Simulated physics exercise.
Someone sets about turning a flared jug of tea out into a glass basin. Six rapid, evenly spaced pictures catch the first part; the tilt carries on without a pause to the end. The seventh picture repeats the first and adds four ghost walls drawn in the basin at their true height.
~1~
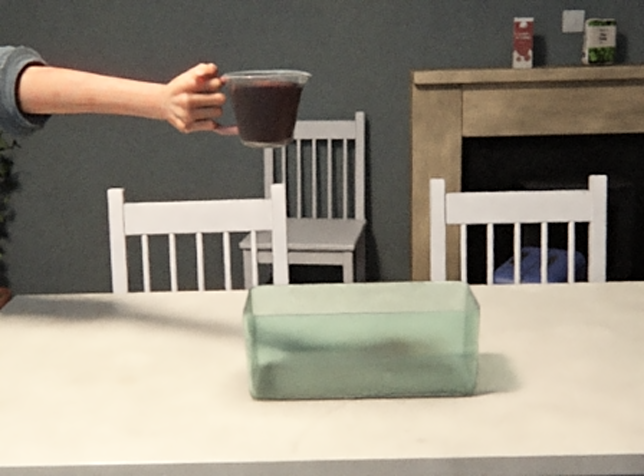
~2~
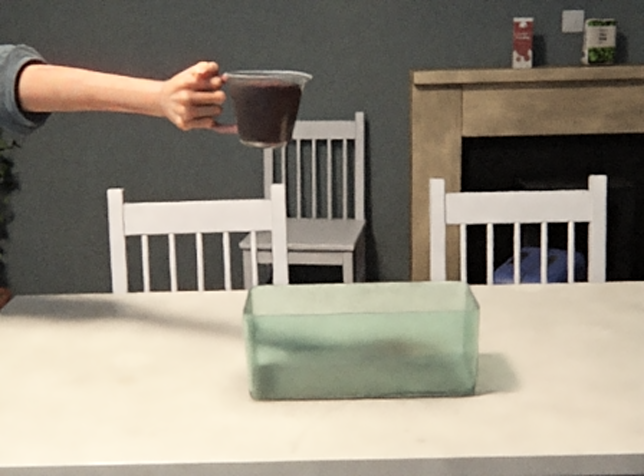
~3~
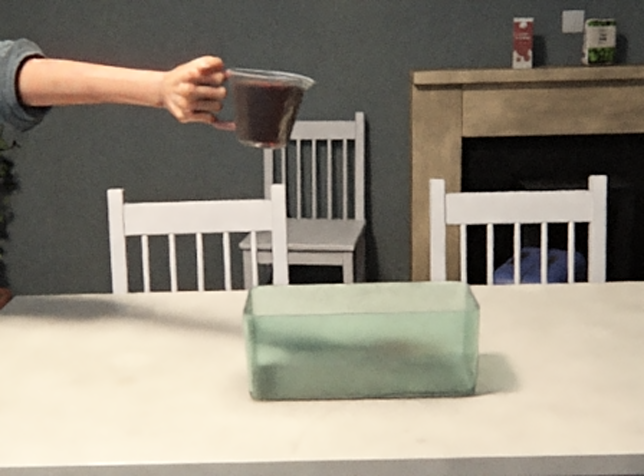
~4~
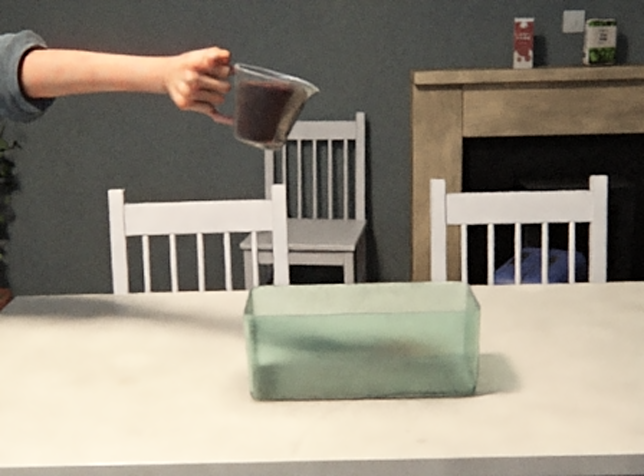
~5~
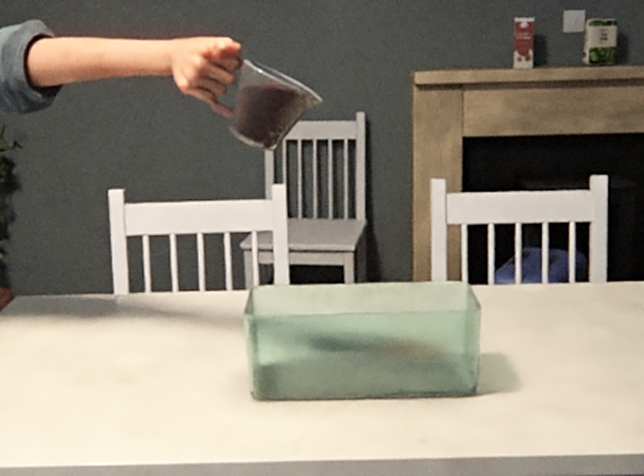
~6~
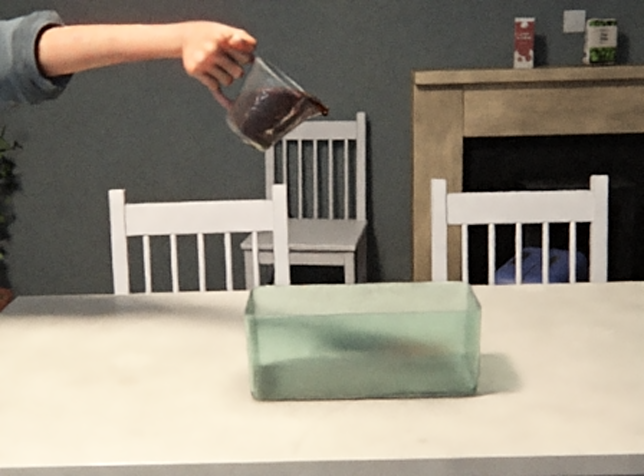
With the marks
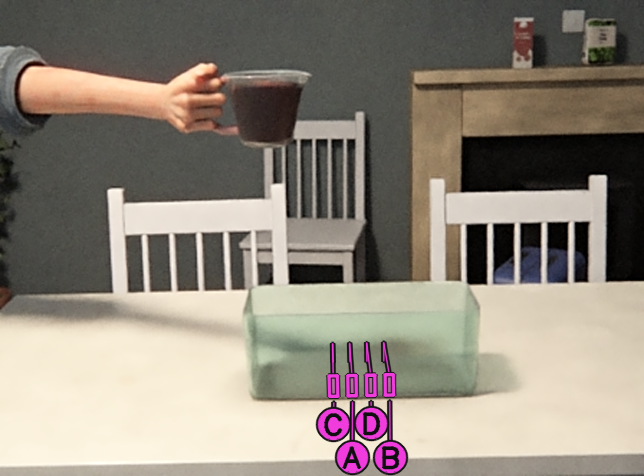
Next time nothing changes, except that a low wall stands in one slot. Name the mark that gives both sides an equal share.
B works best here.
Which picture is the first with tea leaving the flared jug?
Picture 6.
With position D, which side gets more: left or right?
The right one.
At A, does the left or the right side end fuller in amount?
The right side.
On the marked copy, A at (352, 402); B at (389, 401); C at (333, 402); D at (371, 401).
With A, about 13 % ends left of the wall and 82 % right of it; 5 % is lost outside.
With B, about 47 % ends left of the wall and 50 % right of it; 4 % is lost outside.
With C, about 13 % ends left of the wall and 80 % right of it; 6 % is lost outside.
With D, about 12 % ends left of the wall and 82 % right of it; 5 % is lost outside.
